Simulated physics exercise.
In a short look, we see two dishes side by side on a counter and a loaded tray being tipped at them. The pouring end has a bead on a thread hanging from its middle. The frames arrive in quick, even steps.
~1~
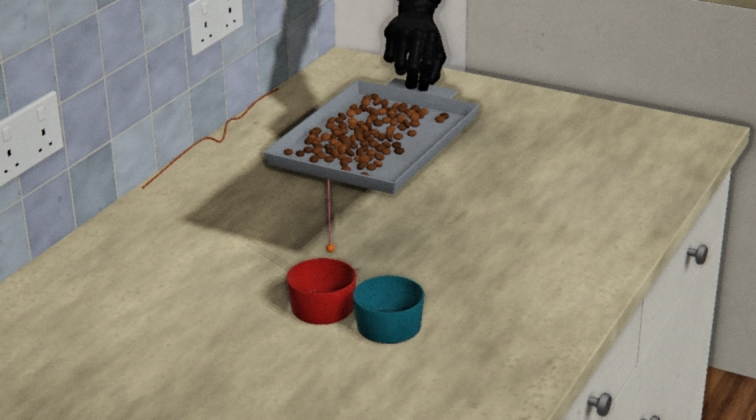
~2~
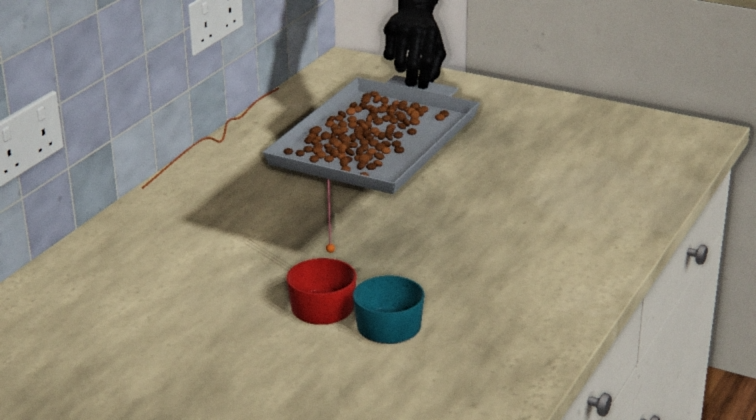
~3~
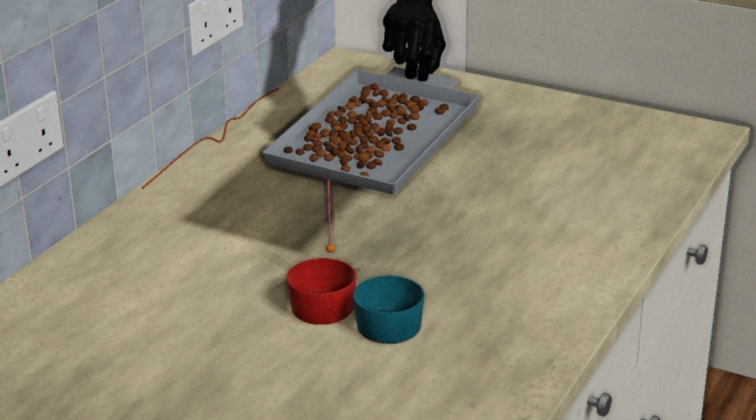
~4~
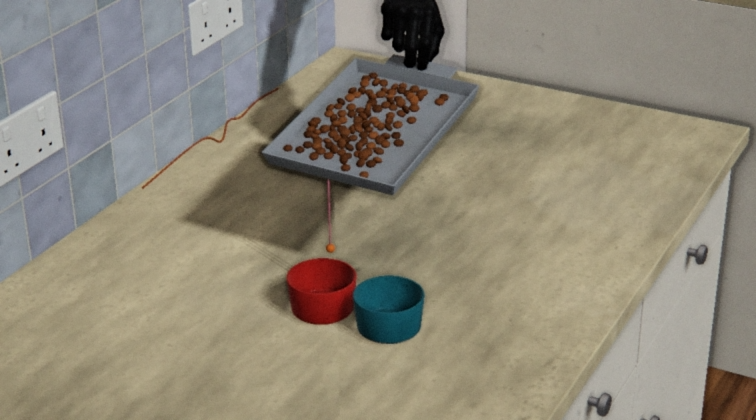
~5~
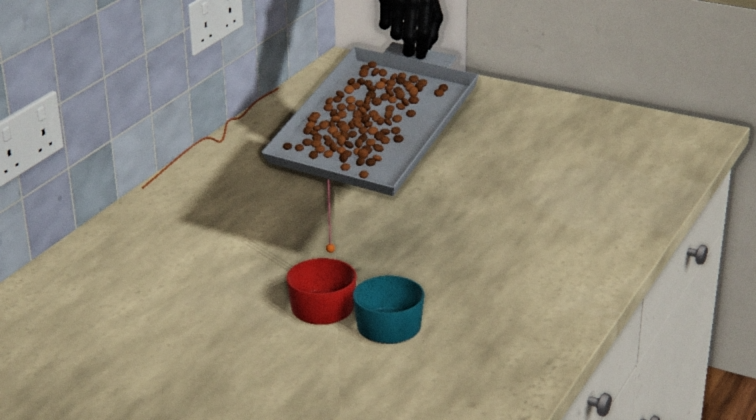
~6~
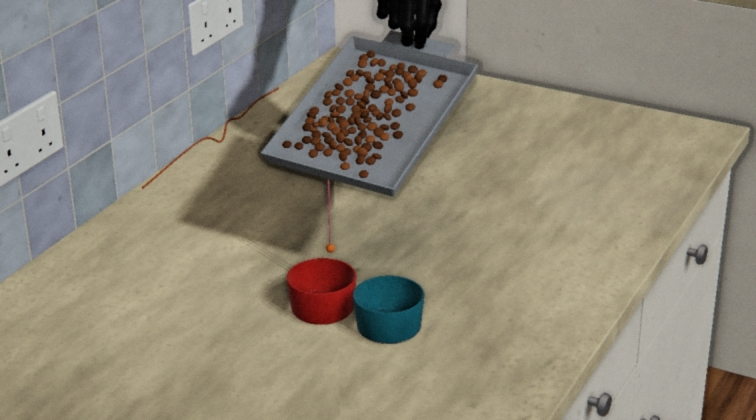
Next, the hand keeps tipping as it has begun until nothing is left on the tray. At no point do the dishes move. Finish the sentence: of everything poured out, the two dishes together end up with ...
They end up with the majority of it.
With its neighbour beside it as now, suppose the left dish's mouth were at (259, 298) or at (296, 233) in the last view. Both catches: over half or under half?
The pair would catch the lesser share the first time and the lesser share the second time.
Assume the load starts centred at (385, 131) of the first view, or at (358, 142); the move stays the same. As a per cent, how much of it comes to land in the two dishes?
That would be 80 per cent, and then 80 per cent.
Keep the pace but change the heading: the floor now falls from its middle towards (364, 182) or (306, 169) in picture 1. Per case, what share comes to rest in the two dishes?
80 and 10 per cent, in that order.
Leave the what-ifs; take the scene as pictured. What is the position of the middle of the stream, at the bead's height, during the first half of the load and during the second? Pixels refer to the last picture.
It goes through near (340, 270) first, then near (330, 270).
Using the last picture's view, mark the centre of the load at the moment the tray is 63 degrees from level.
I'd put it at about (341, 169).
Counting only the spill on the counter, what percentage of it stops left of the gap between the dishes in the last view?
That's roughly 80 per cent of the pieces.
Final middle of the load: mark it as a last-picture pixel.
It settles centred around (329, 310).
Just after the last frame, tray tipped steeply; the larger part on the tray; about a tenth in the air.
A moment on, tray tipped past a quarter turn; roughly a quarter on the tray; about a tenth in the right dish; roughly a quarter in the left dish; about a tenth outside both; roughly a quarter in the air.
Further on, tray tipped past a quarter turn; roughly a quarter in the right dish; roughly a third in the left dish; roughly a third outside both.
When it is over, tray tipped past a quarter turn; roughly a quarter in the right dish; roughly a third in the left dish; roughly a third outside both.
